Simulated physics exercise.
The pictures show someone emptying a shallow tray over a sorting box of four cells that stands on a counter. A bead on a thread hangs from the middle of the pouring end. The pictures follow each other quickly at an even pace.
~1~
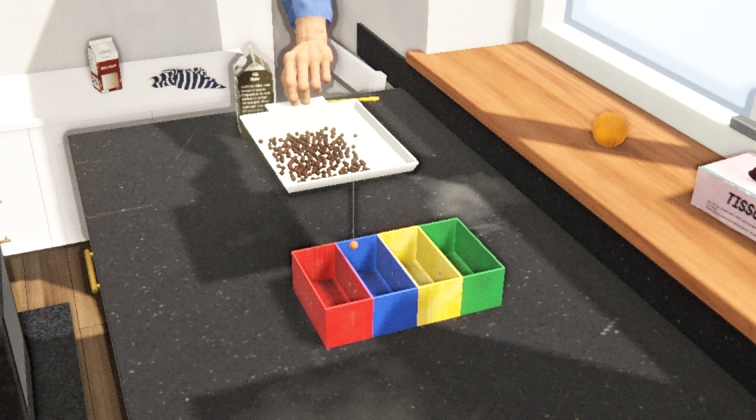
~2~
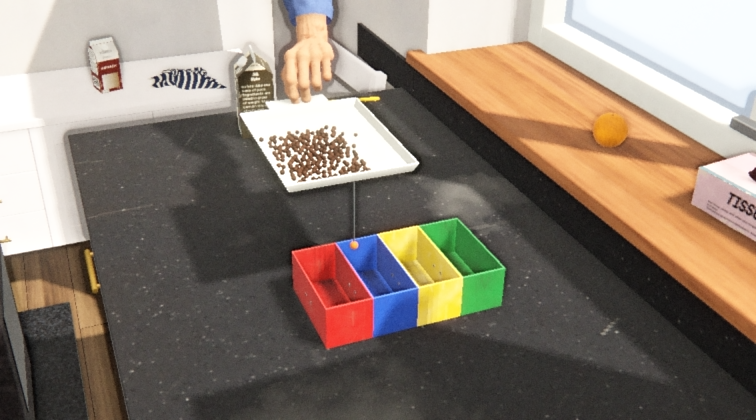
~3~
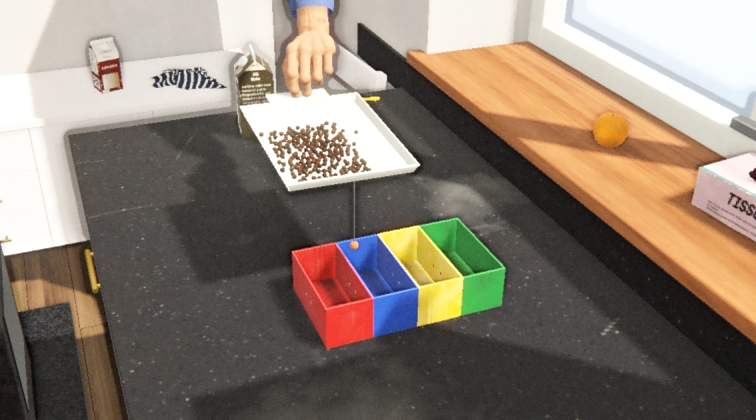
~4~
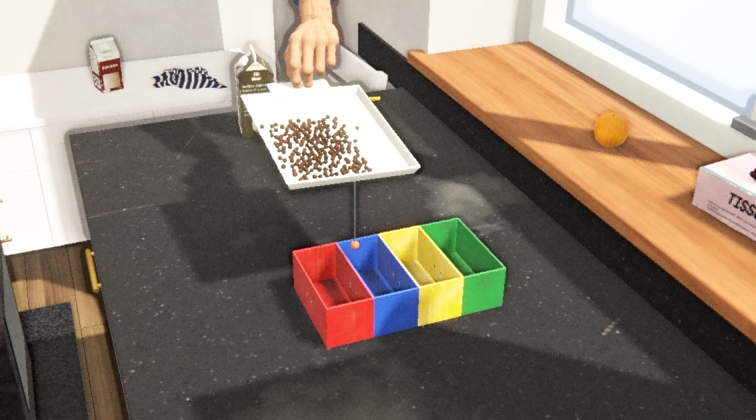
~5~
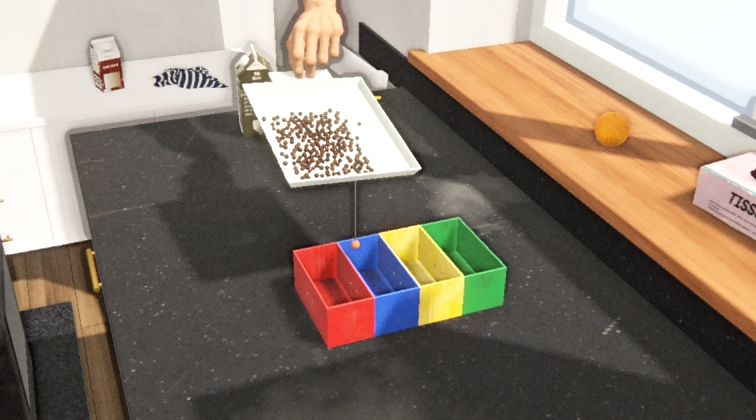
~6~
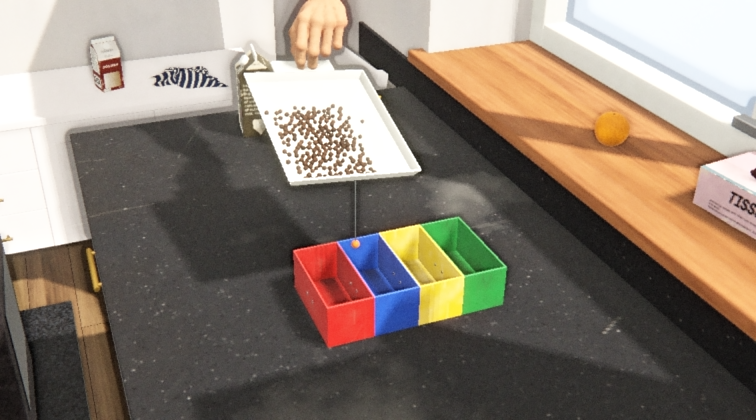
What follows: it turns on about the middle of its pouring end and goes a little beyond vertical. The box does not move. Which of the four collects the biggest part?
The yellow cell gets the most.
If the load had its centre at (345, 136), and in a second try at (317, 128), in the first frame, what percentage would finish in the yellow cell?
Roughly 80 per cent, and 80 per cent.
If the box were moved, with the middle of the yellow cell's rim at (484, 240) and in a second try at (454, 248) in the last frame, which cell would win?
One: That red cell. Two: The blue cell.
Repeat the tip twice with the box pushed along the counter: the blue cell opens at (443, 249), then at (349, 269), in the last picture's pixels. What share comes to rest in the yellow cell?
Near 0 % and 50 %.
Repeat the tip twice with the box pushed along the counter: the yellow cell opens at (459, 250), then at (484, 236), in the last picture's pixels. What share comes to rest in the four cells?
Near 100 % and 90 %.
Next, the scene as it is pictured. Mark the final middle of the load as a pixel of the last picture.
At about (413, 292).
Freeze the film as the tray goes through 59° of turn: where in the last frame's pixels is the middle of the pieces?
Close to (384, 177).
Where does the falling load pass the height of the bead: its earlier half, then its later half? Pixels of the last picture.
First near (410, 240), later near (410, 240).
Just after the last frame, tray tipped steeply; roughly two thirds on the tray; about a tenth in the yellow cell; about a tenth in the blue cell; just a few in the green cell; about a tenth falling or outside the box.
A moment on, tray tipped right over; roughly two thirds in the yellow cell; roughly a third in the blue cell; just a few in the green cell; just a few falling or outside the box.
Further on, tray tipped past a quarter turn; roughly two thirds in the yellow cell; roughly a third in the blue cell; just a few in the green cell; just a few falling or outside the box.
When it is over, tray tipped past a quarter turn; roughly two thirds in the yellow cell; roughly a third in the blue cell; just a few in the green cell; not one in the red cell; just a few outside the box.
